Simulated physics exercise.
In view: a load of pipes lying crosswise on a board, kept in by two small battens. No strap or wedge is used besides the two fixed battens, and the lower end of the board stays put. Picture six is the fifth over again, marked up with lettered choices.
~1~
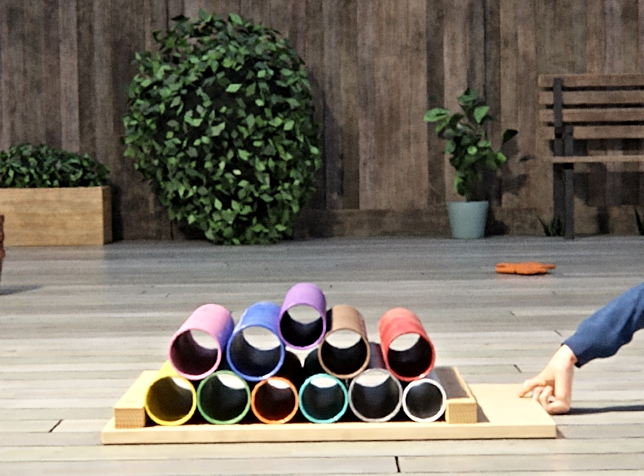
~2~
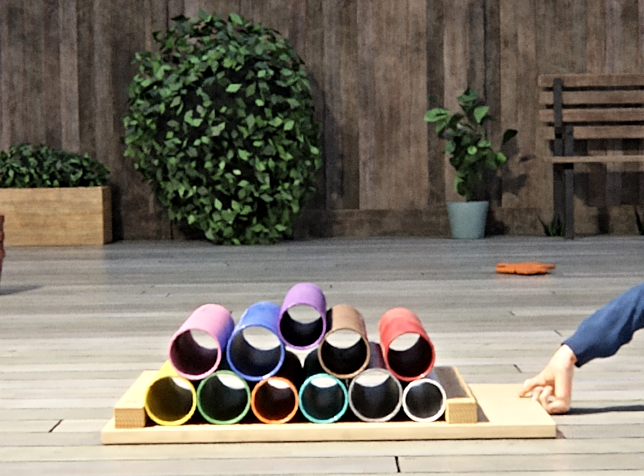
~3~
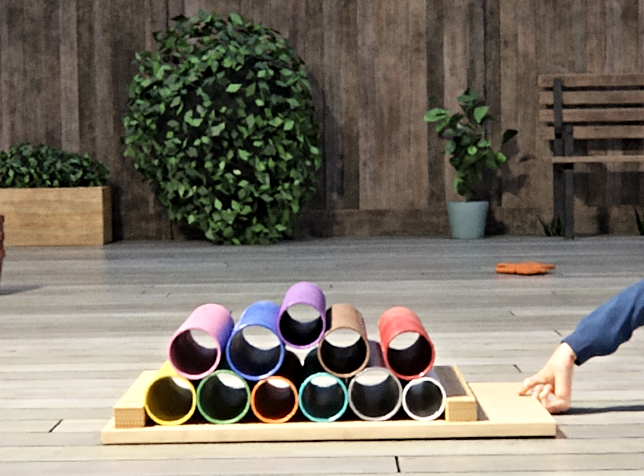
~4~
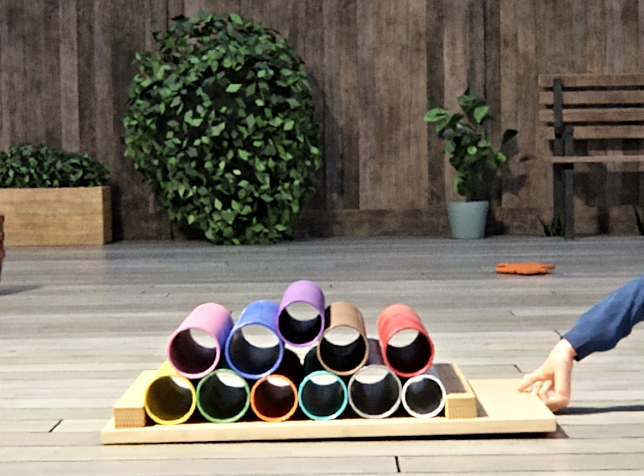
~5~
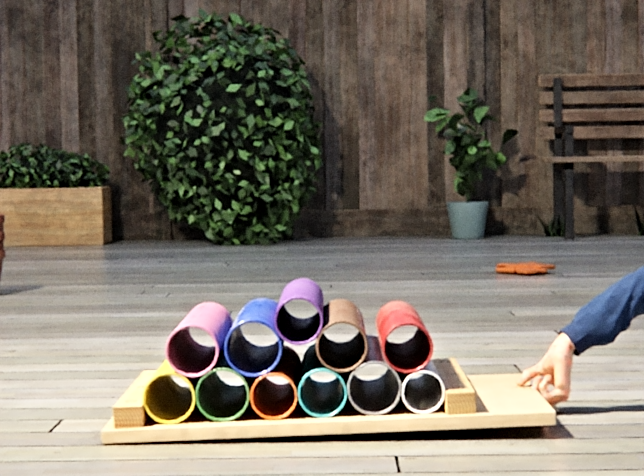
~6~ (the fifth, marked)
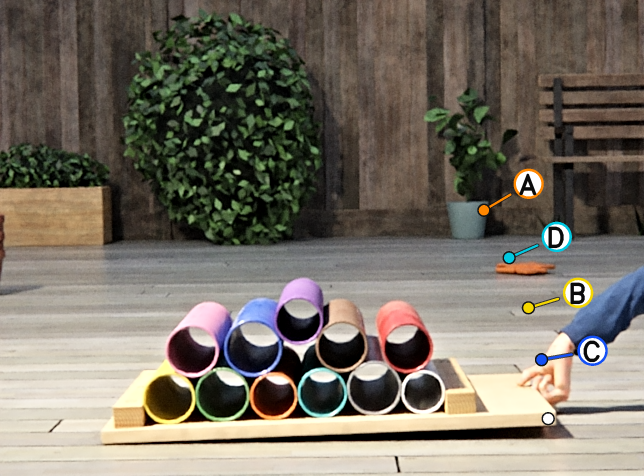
A stack of colourful pipes sat on a wooden board between two small battens, and after a still moment, a hand at the right slowly lifted that end slightly, tilting the board and pipes leftward.
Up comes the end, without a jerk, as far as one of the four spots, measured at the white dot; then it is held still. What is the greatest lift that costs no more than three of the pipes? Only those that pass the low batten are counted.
Lift it to D and no more.
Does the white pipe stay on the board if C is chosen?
Yes.
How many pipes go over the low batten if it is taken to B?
The count is none.
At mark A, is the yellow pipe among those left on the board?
Yes.
On the copy, A at (484, 210); B at (528, 308); C at (541, 360); D at (509, 258); the white dot at (548, 418).
On D. First, board at 18°.
Then, board at 23°.
Finally, board at 23°, two over the low batten (blue, pink).
By contrast, A four over the low batten (blue, pink, brown, purple); B none over the low batten; C none over the low batten.
